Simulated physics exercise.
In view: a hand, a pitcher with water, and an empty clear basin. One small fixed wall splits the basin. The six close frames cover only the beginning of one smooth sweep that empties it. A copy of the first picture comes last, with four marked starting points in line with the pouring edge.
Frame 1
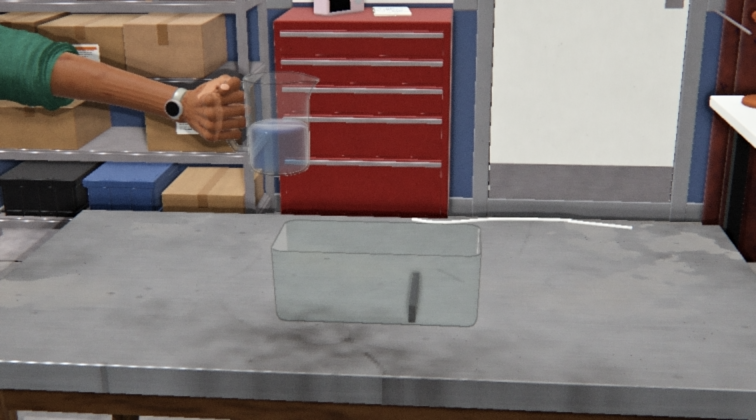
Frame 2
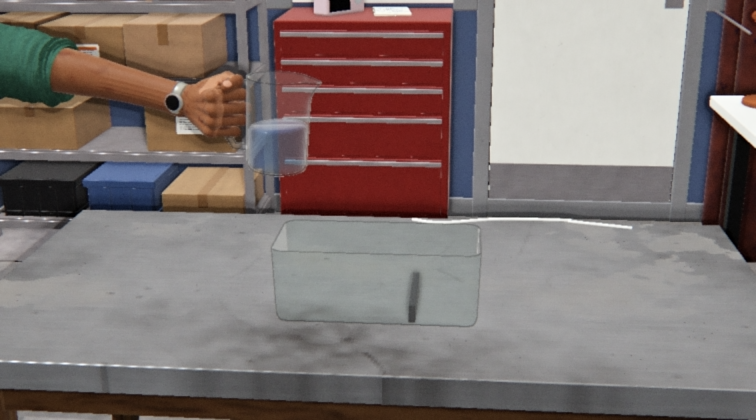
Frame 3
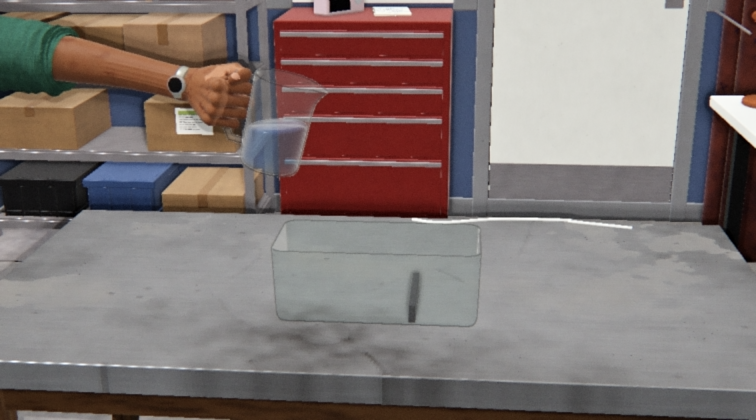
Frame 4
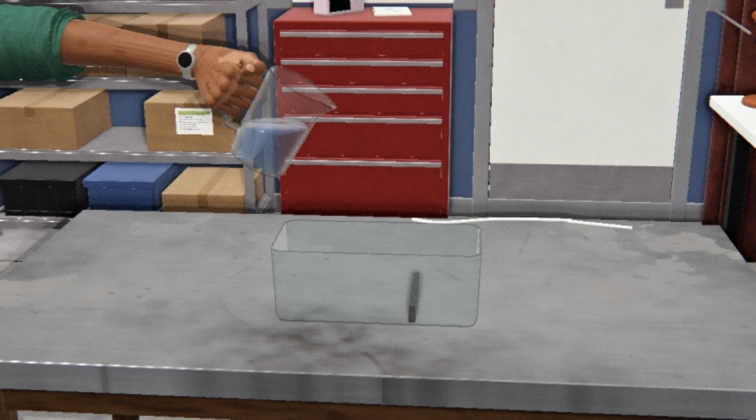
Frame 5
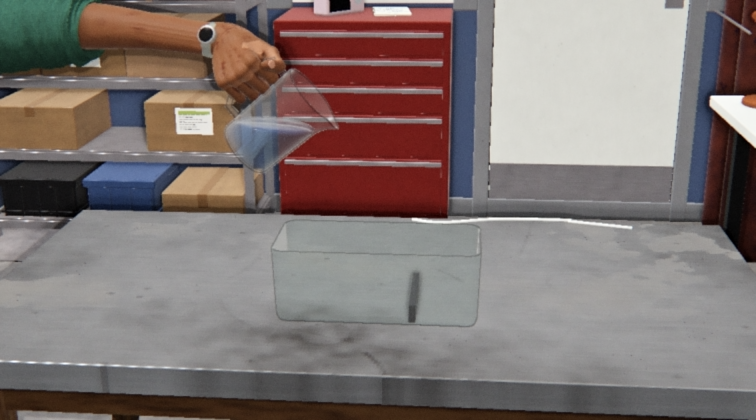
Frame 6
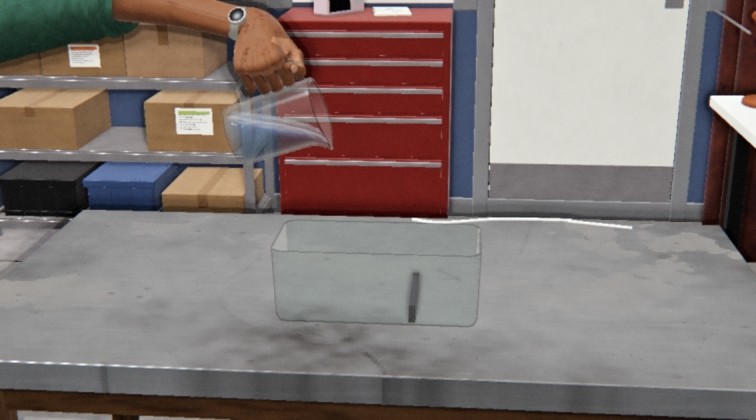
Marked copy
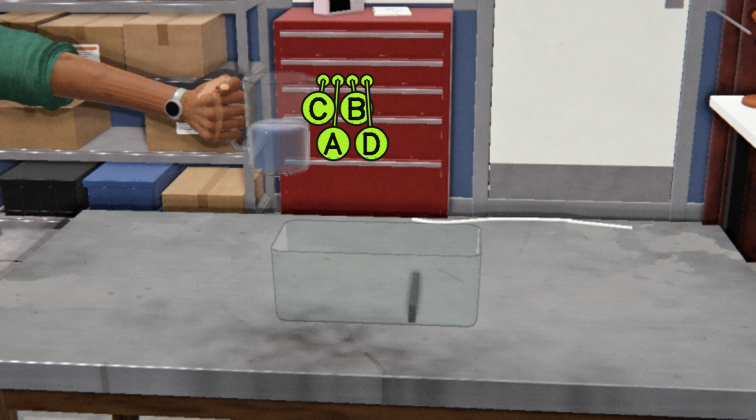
A hand held a clear pitcher of water above and left of an empty clear basin on a gray table, then steadily tilted it far over to the right, with no water leaving it.
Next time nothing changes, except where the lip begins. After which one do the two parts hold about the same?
The answer is dot D.
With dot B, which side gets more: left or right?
The left side.
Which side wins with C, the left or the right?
The left one.
On the marked copy, A at (337, 80); B at (352, 80); C at (323, 80); D at (366, 80).
If A is chosen, about 83 % ends left of the wall and 11 % right of it; 6 % is lost outside.
If B is chosen, about 81 % ends left of the wall and 12 % right of it; 7 % is lost outside.
If C is chosen, about 80 % ends left of the wall and 15 % right of it; 5 % is lost outside.
If D is chosen, about 54 % ends left of the wall and 44 % right of it.
